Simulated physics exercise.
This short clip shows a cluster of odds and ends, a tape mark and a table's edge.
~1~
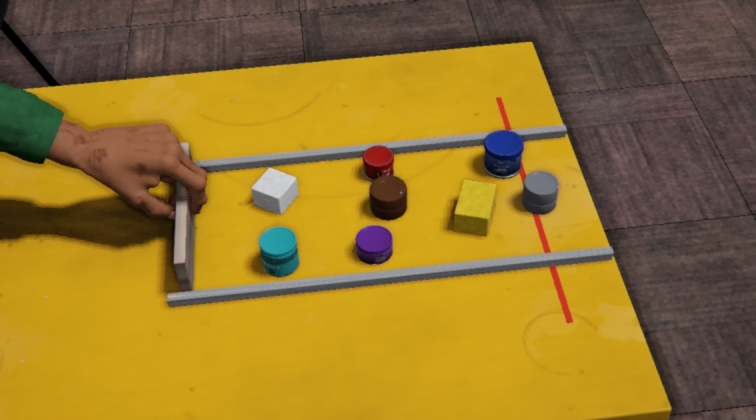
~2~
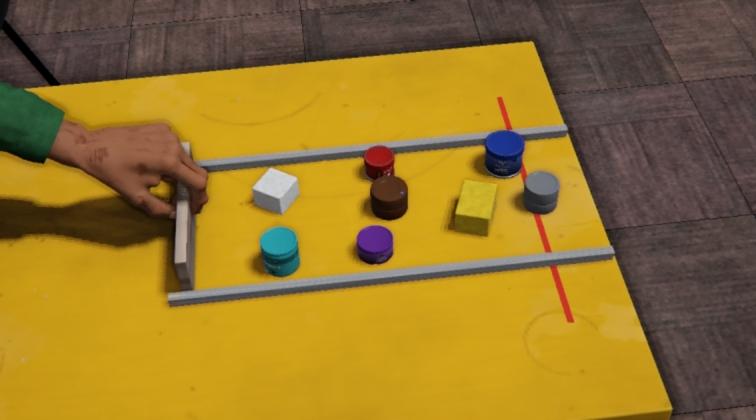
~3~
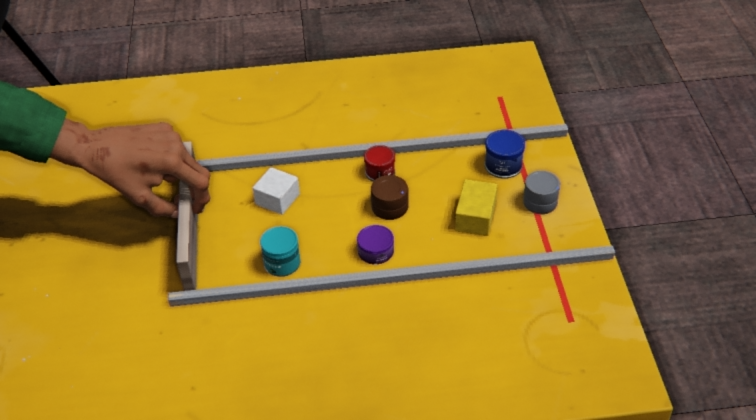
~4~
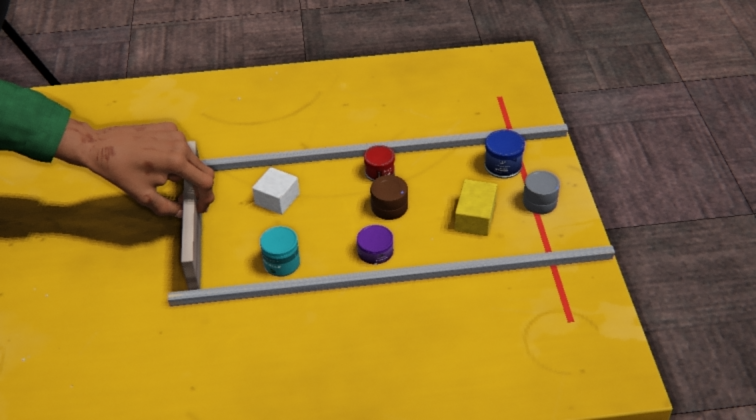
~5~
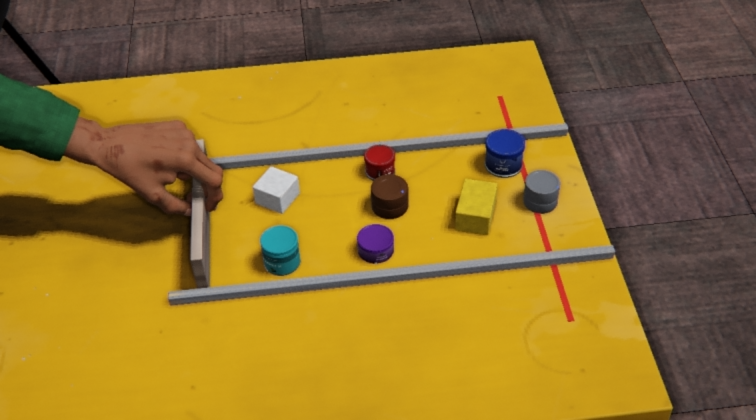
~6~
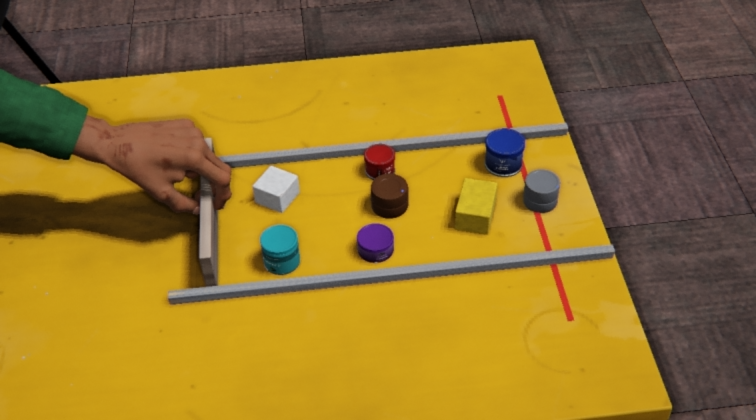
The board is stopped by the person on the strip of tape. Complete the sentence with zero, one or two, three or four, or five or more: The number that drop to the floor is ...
The number that drop to the floor is one or two.
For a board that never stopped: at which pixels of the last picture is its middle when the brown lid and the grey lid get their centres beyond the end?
First one: Around (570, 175). Other one: Around (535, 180).
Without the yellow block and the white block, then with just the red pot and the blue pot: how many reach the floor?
Try 1: 0; try 2: 0.
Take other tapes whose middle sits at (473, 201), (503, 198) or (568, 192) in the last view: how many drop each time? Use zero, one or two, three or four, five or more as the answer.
Tape one gives not one, tape two gives none, and tape three gives five or more.
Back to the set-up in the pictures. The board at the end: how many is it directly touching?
Contact count: 3.
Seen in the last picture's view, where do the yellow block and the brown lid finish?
The yellow block comes to rest close to (574, 203), while the brown lid rests close to (548, 179).
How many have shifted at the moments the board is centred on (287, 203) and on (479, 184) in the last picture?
Counts: 2 / 8.
Soon after, none off yet; grey lid at rest near (542, 191); blue pot at rest near (505, 153); yellow block at rest near (476, 206).
Then, none off yet; grey lid at rest near (542, 191); blue pot at rest near (505, 153); yellow block at rest near (478, 206).
Further on, none off yet; grey lid moving near (552, 187); blue pot moved about its own width near (546, 152); yellow block moved about its own width near (517, 207).
By the end, the number that fall off is one or two; fallen, blue pot.
